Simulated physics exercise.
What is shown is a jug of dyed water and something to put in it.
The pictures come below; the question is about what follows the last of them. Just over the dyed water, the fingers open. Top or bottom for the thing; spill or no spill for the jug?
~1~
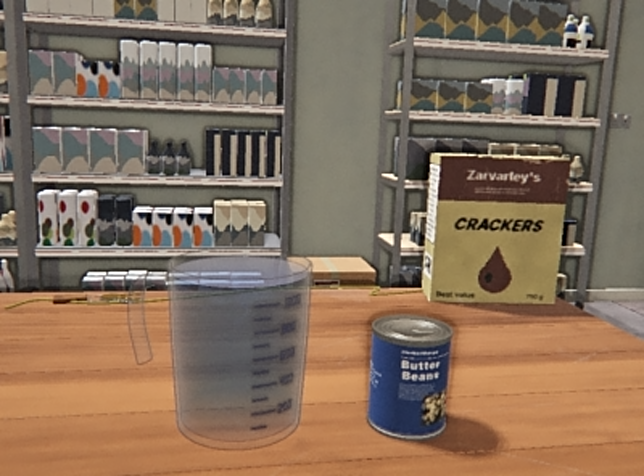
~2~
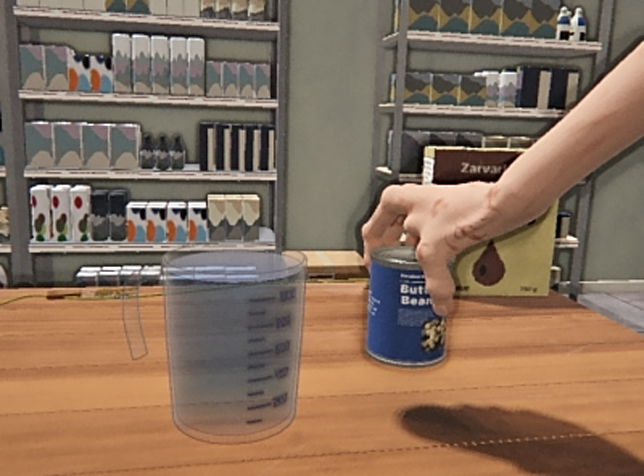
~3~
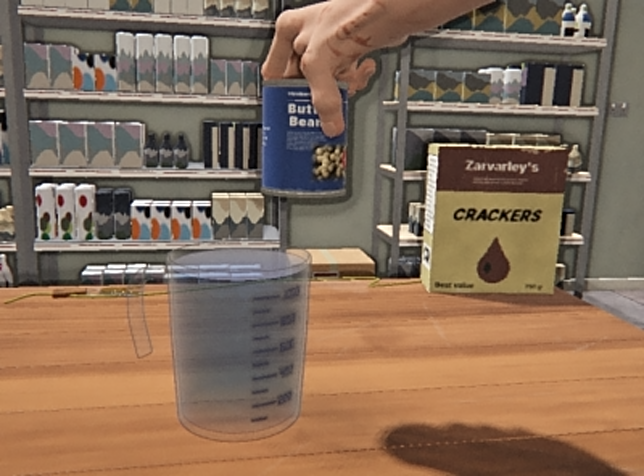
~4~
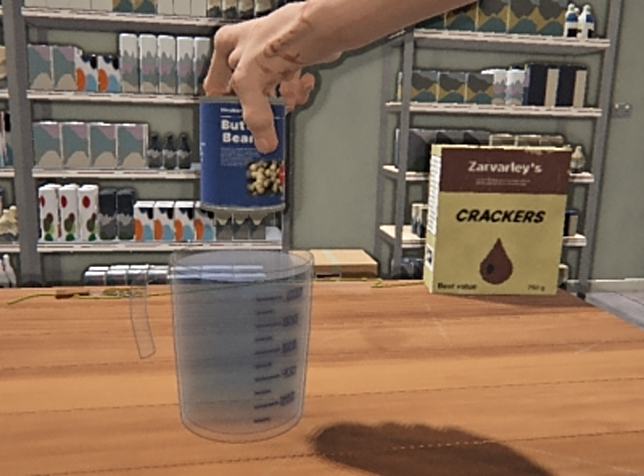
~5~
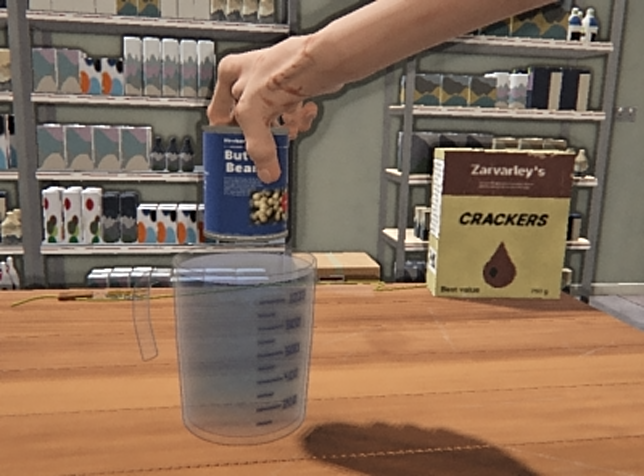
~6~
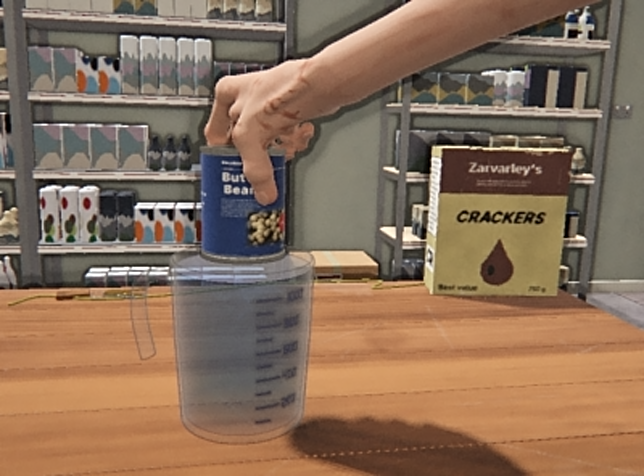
Dyed water: Looks like it won't stay up at all; jug: Looks like it won't hold it all.
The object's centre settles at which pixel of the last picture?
(243, 359), more or less.
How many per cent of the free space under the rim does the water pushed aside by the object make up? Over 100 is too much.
Reading: Approximately 410 %.
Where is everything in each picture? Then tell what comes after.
In the first frame, the tin of food lies on the top at (409, 375); jug (240, 338) nearly full.
In the second frame, a hand picks up the tin of food at (408, 304); jug nearly full, surface at (236, 266).
In the third frame, the tin of food is carried over at (305, 138); jug (240, 330) nearly full.
In the fourth frame, the tin of food is above the jug at (243, 153); jug nearly full, surface at (243, 265).
In the fifth frame, the tin of food comes down at (246, 181); jug (245, 334) nearly full.
In the sixth frame, the tin of food is just over the surface at (244, 201); jug nearly full, surface at (243, 266).
Next, the tin of food enters the dyed water; the jug is full to the brim; it has run over.
After that, the tin of food goes on down; the jug is full to the brim; it has run over.
Finally, the tin of food has sunk; the jug is full to the brim; it has run over.
